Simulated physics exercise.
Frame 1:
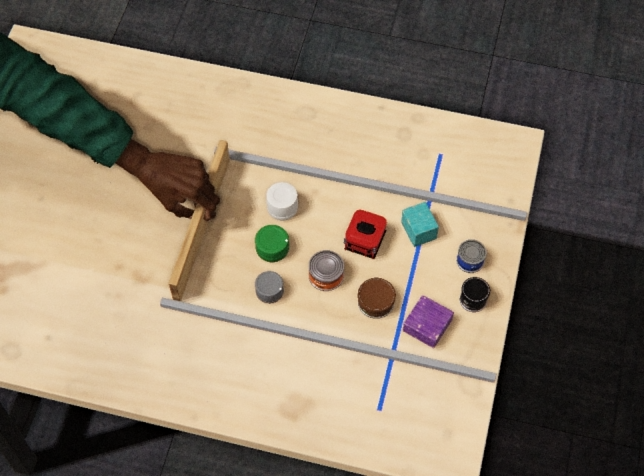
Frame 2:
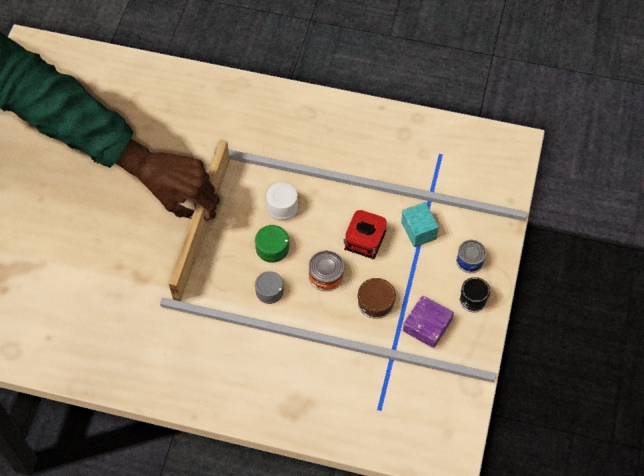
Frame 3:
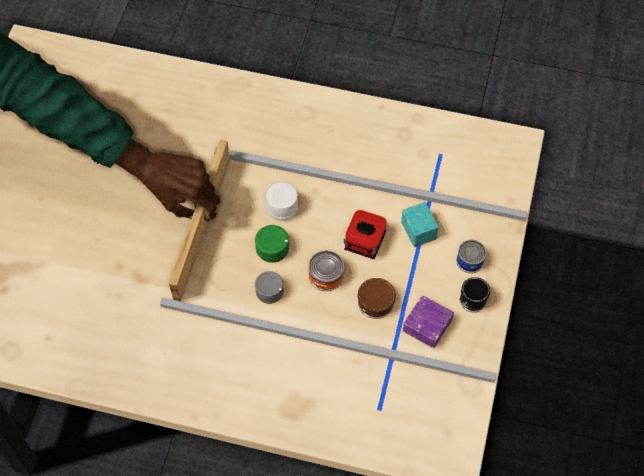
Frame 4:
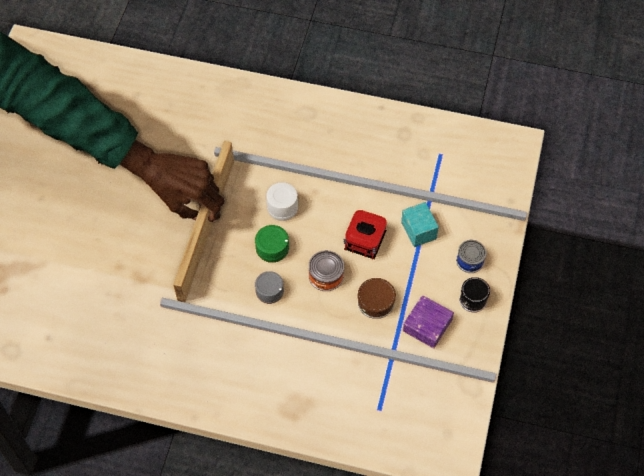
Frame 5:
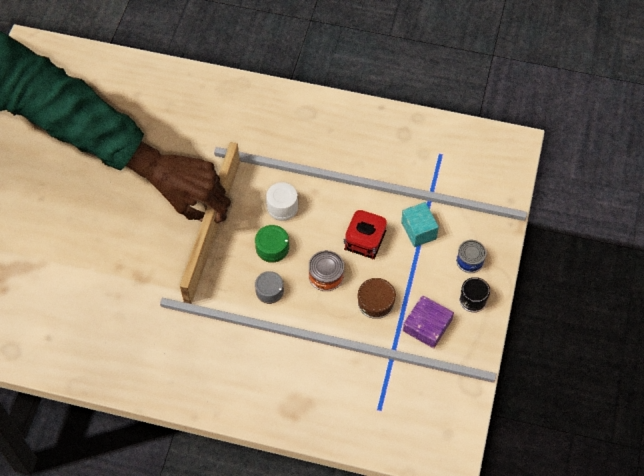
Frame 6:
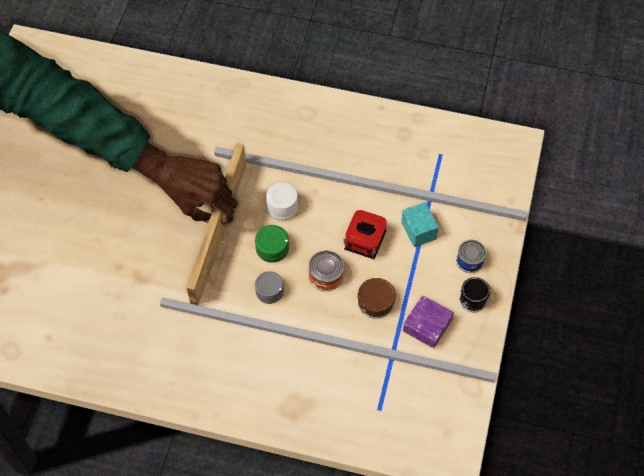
A wooden board held by a hand in a green sleeve stays still at first, then slides slightly right between two grey rails, while the ten small objects scattered around a blue line on the table remain in place.
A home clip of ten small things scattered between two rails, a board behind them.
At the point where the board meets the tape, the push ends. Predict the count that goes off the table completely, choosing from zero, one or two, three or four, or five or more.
No drops.
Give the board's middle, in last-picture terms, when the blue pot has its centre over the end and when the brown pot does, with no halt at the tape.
The blue pot puts it at (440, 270), the brown pot at (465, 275).
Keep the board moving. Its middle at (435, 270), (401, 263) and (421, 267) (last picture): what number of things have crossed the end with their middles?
Per position: 1 / 0 / 0.
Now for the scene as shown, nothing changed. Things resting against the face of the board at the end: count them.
Contact count: 4.
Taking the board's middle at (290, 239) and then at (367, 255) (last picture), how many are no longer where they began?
The first count is 4, and then it's 8.
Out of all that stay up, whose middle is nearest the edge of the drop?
Purple block.
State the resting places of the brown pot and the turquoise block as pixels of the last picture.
In the last picture the brown pot sits around (445, 333) and the turquoise block around (466, 220).
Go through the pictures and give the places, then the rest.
Black pot (475, 295); blue pot (471, 256); purple block (428, 322); board (201, 219); tape (412, 274), in the first frame.
Blue pot (471, 256); orange pot (326, 271), in the second frame.
Purple block (428, 322); grey lid (269, 288), in the third frame.
Black pot (475, 295); red case (366, 234), in the fourth frame.
Blue pot (471, 256); white lid (282, 202), in the fifth frame.
Black pot (475, 295); blue pot (471, 256); purple block (428, 322); board (218, 223); tape (412, 274), in the sixth frame.
Soon after, none off yet; black pot at rest near (475, 295); blue pot at rest near (471, 256); purple block at rest near (428, 322).
At rest, the number that fall off is zero.
